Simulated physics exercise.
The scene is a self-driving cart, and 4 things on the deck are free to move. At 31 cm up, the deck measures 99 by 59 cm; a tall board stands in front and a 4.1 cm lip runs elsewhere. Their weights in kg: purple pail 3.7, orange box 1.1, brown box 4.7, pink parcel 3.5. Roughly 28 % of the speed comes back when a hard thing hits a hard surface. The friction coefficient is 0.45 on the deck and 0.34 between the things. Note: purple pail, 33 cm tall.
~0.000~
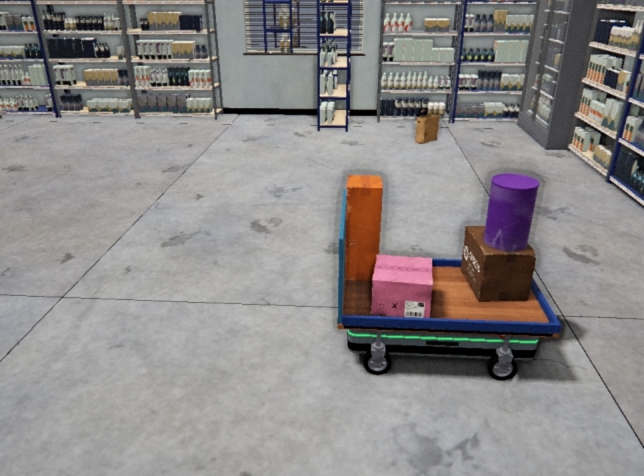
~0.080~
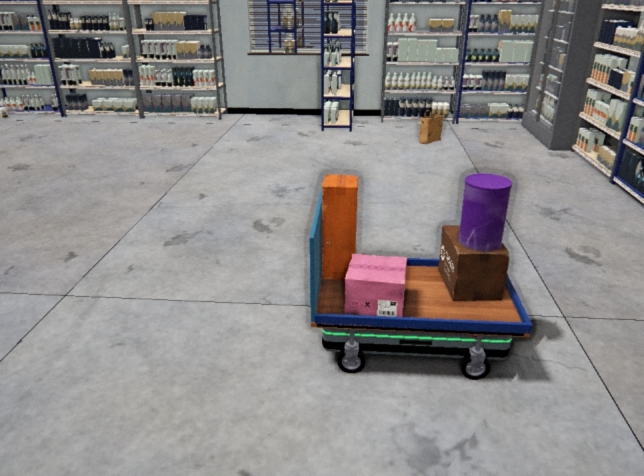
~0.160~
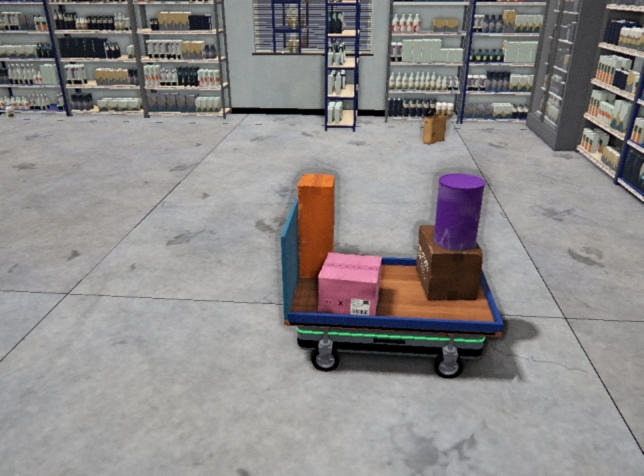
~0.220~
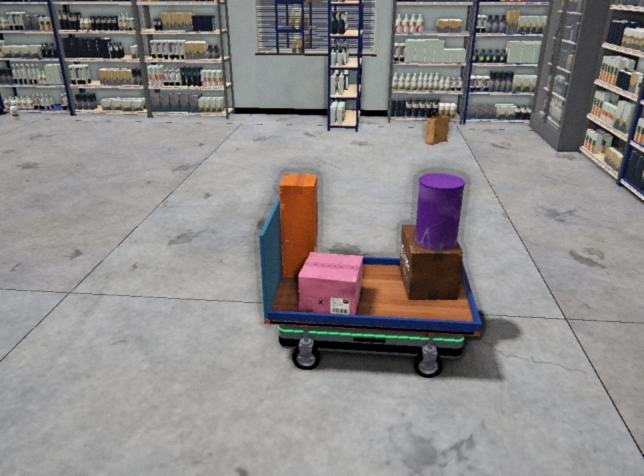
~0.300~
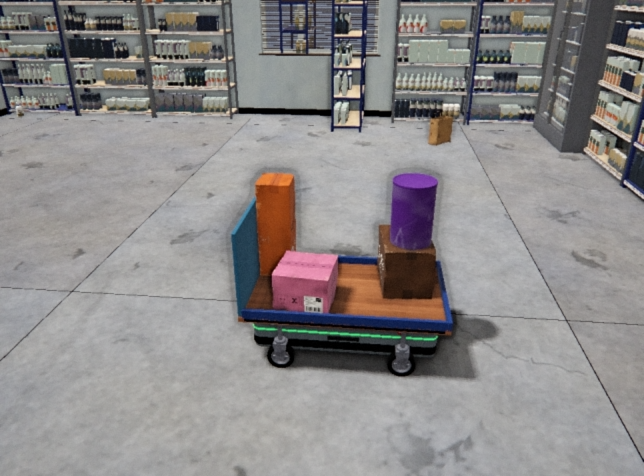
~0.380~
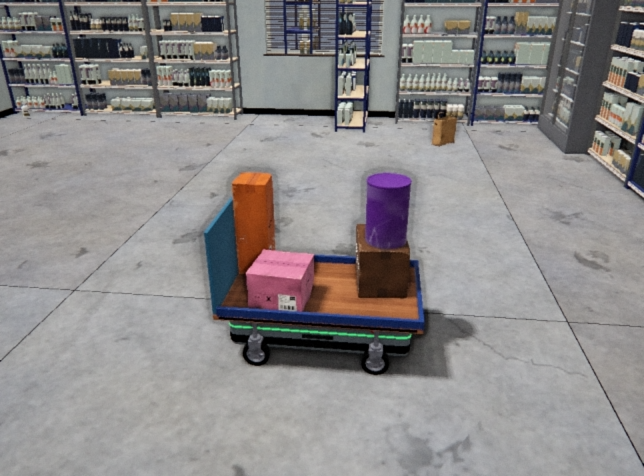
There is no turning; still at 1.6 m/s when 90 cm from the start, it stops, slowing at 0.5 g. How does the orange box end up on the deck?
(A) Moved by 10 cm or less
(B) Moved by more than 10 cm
Moved by 10 cm or less.
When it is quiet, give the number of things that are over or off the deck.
I make it 0.
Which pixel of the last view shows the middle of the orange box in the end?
It comes to a stop close to (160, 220).
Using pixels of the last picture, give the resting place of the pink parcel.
Near (173, 274).
Around 0.58 s, cart has run 93 cm.
Around 0.78 s, cart has run 113 cm; purple pail shifted 4 cm.
Around 0.98 s, cart has run 116 cm, stopped; purple pail shifted 11 cm; pink parcel shifted 3 cm.
Finally (1.7 s), not toppled but over 10 cm from the start, purple pail; the other 3 still in place (within 10 cm). Final places as that camera would see them, orange box near (160, 220).
